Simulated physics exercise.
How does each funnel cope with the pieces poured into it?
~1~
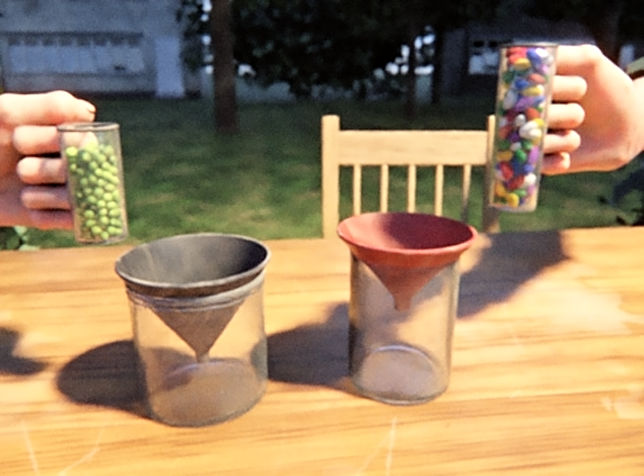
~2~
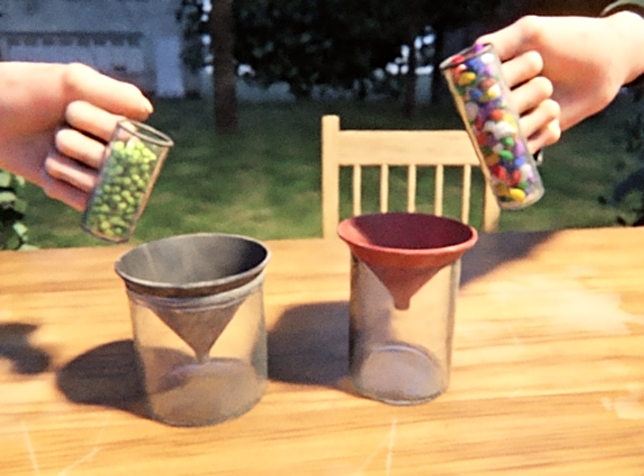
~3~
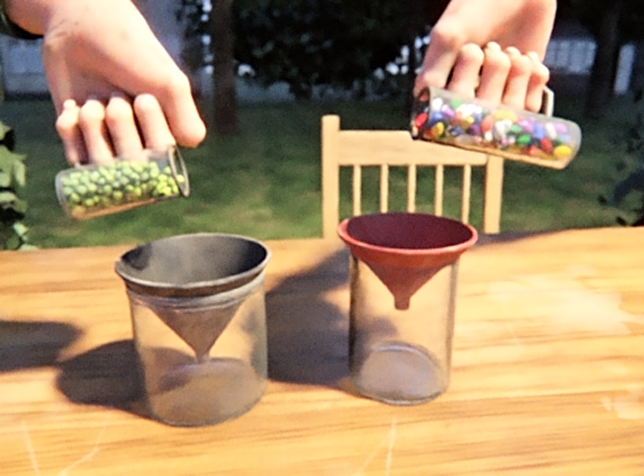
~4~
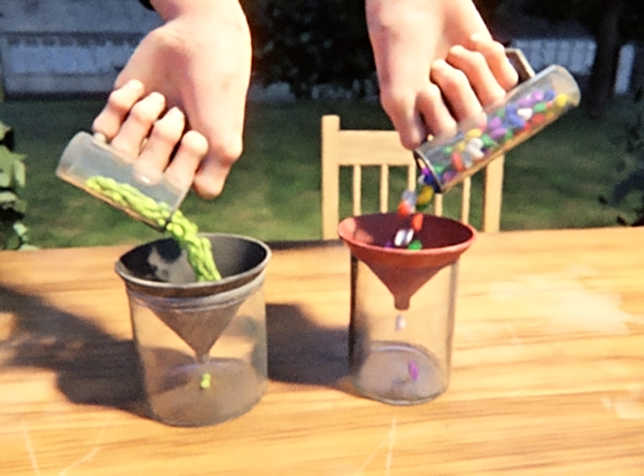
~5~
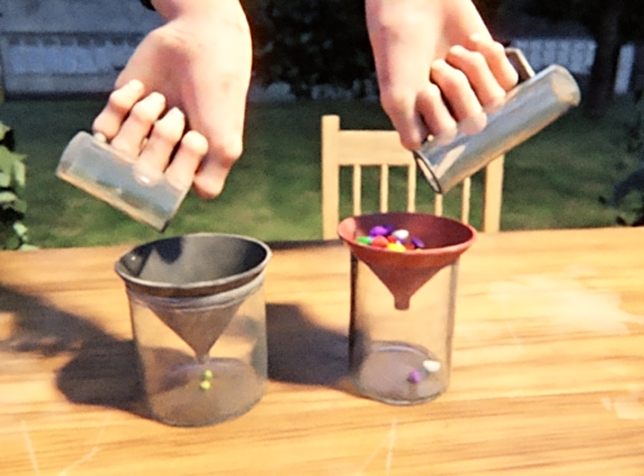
Both funnels jam. The grey one on the left and the red one on the right each let only a few pieces down into the jar and hold back nearly all the rest.
